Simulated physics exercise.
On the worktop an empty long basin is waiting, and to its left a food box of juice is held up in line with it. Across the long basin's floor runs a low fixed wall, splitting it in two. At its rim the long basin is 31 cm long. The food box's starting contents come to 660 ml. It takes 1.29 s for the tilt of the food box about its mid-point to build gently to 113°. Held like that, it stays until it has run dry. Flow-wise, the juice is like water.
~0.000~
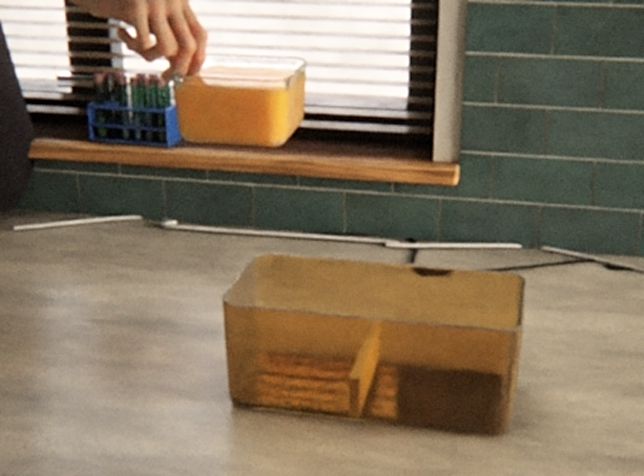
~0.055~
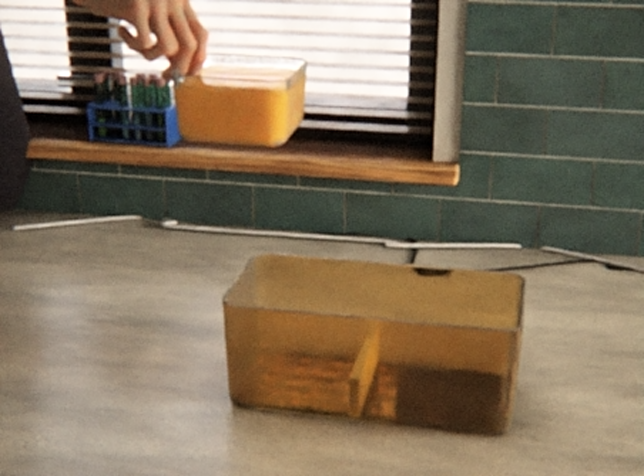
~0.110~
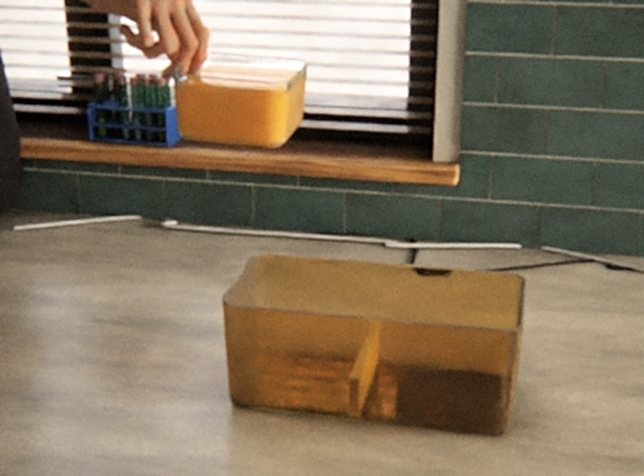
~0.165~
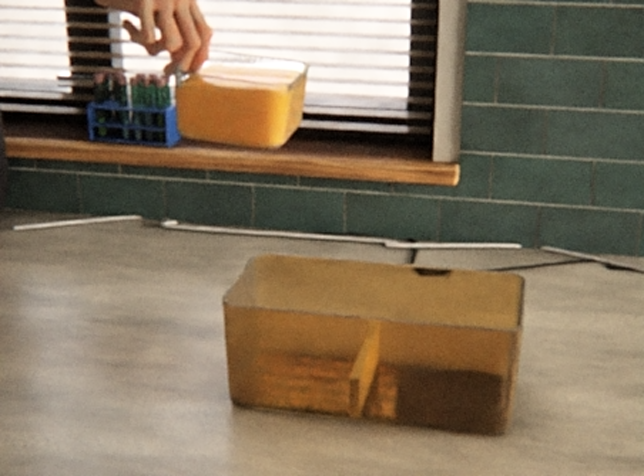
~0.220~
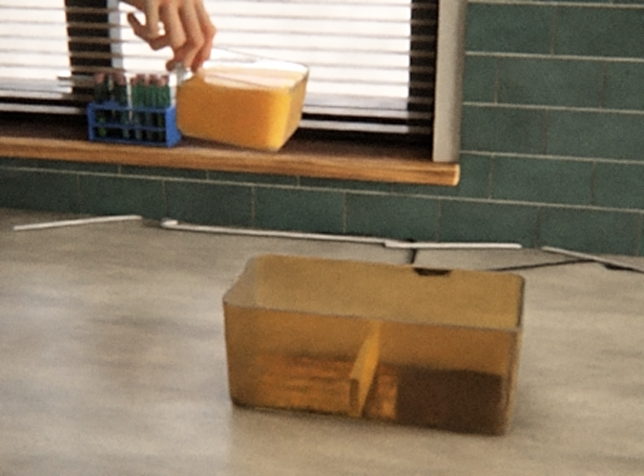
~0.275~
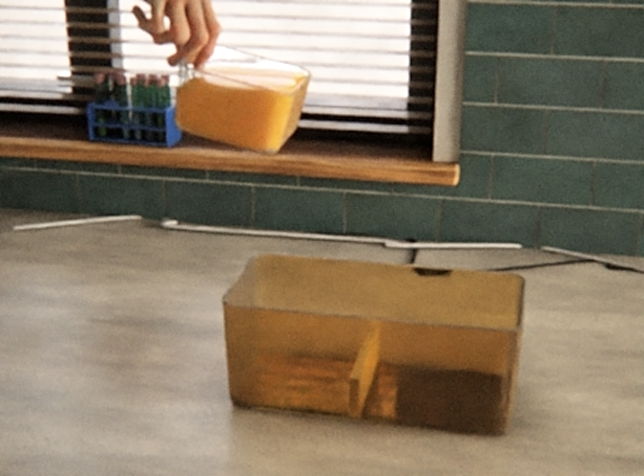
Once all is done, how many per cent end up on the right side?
Roughly 66 percent ends up on the right side.
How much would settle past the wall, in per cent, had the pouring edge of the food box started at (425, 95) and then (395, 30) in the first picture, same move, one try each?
Roughly 80 per cent the first time and 90 per cent the second.
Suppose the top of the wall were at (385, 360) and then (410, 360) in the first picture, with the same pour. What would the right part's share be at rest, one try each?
In turn about 45 and 10 per cent.
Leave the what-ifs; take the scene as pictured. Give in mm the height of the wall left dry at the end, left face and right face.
For the left, around 36 mm; for the right, around 28 mm.
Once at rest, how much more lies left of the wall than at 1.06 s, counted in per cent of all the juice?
It comes to about 14 per cent.
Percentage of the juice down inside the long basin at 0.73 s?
Fraction in basin: Approx. 14%.
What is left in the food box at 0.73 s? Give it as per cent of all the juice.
Still held: Roughly 46 % of the total.
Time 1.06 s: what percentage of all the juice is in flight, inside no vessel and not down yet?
Something like 10 per cent is in the air then.
After 0.73 s the tilt is 68° and 46 per cent is still to pour, 3 is left of the wall and 11 right of it.
After 1.06 s the tilt is 105° and 6 per cent is still to pour, 17 is left of the wall and 66 right of it.
After 1.41 s the tilt is 113° and 0 per cent is still to pour, 32 is left of the wall and 66 right of it.
After 1.79 s the tilt is 113° and 0 per cent is still to pour, 32 is left of the wall and 66 right of it.
In the end 32 per cent lies left of the wall, 66 right of it and 2 outside.
